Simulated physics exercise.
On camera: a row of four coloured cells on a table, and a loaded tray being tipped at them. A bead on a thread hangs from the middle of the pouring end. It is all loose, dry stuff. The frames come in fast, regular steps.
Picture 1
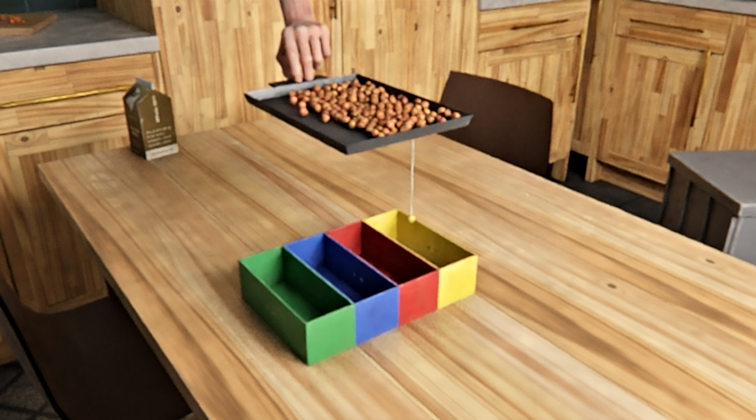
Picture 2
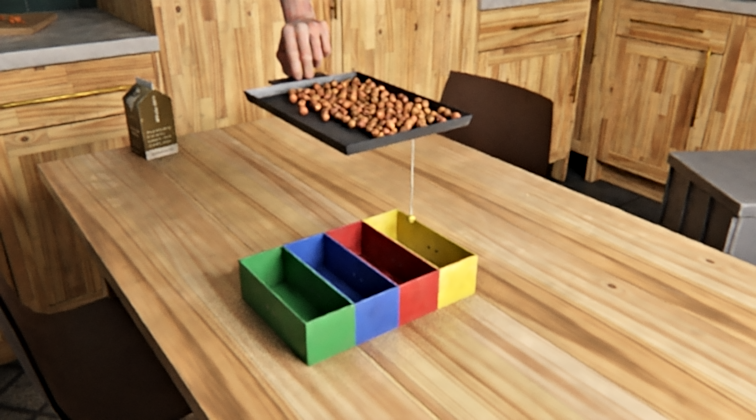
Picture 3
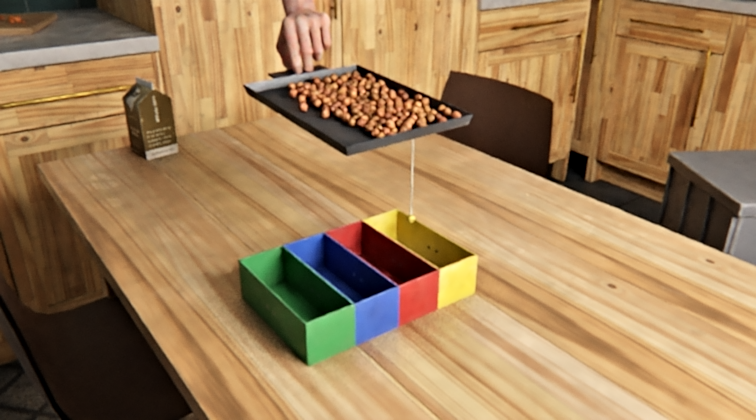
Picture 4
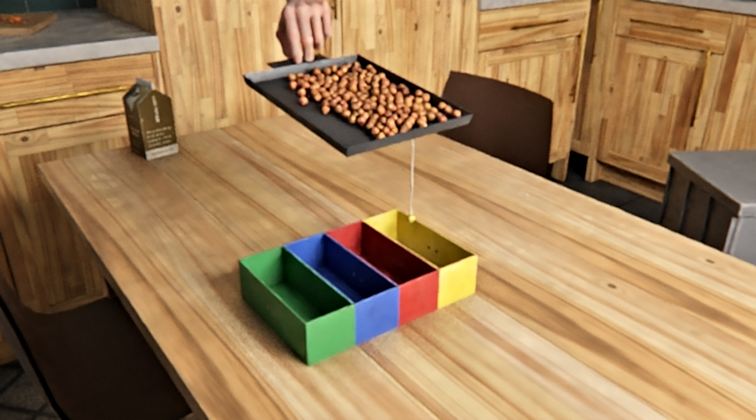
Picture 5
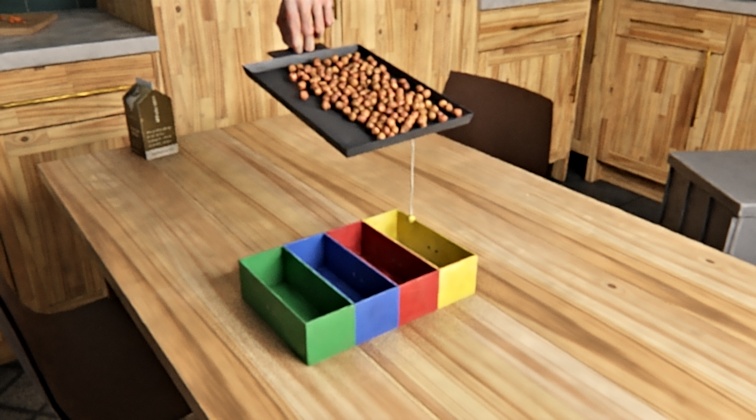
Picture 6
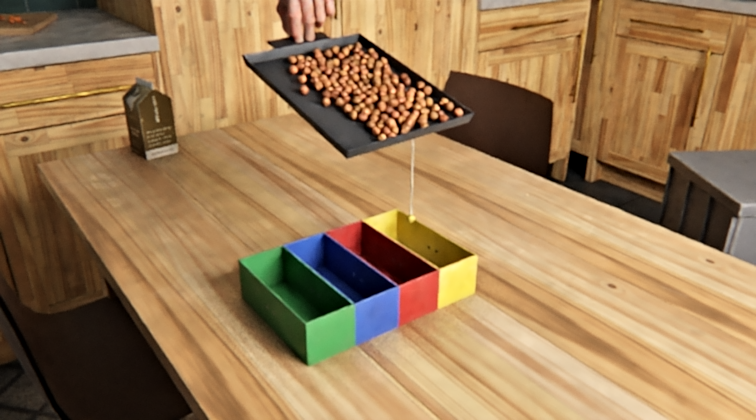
In a kitchen with pale wooden cabinets, a long wooden table is seen from above at an angle by a still camera. A hand grips the far edge of a dark tray of brown hazelnuts, above green, blue, red and yellow cells in a row, left to right, a thread hanging by the yellow one. The hand steadily raises that edge, tilting the tray slightly forward, while the nuts barely shift.
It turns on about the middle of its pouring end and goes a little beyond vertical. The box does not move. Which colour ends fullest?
Most goes to the red cell.
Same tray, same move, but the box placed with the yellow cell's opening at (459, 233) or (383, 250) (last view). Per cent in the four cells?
Roughly 100 per cent, and 70 per cent.
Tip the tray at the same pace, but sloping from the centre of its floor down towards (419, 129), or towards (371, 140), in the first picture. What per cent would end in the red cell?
About 10 and 50 per cent.
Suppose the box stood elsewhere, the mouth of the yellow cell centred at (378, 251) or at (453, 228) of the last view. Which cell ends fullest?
At the first place the yellow one, at the second that blue cell.
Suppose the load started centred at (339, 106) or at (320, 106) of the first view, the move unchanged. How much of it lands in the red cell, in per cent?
About 30 and 40 per cent.
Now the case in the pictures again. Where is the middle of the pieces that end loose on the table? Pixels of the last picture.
Around (516, 288).
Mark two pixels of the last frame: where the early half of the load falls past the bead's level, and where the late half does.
The first part at (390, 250); the rest at (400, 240).
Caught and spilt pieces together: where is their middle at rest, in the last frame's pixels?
Roughly at (401, 294).
Soon after the last picture, tray tipped steeply; nearly all on the tray; a stray few in the blue cell; a stray few in the red cell; a stray few falling or outside the box.
A little later, tray tipped right over; a small part on the tray; about a third in the red cell; about a quarter in the blue cell; a small part in the yellow cell; about a quarter falling or outside the box.
Later still, tray tipped past a quarter turn; about a third in the red cell; about a quarter in the blue cell; about a quarter in the yellow cell; a stray few in the green cell; about a quarter falling or outside the box.
At rest, tray tipped past a quarter turn; about a third in the red cell; about a quarter in the blue cell; about a quarter in the yellow cell; a stray few in the green cell; about a quarter outside the box.
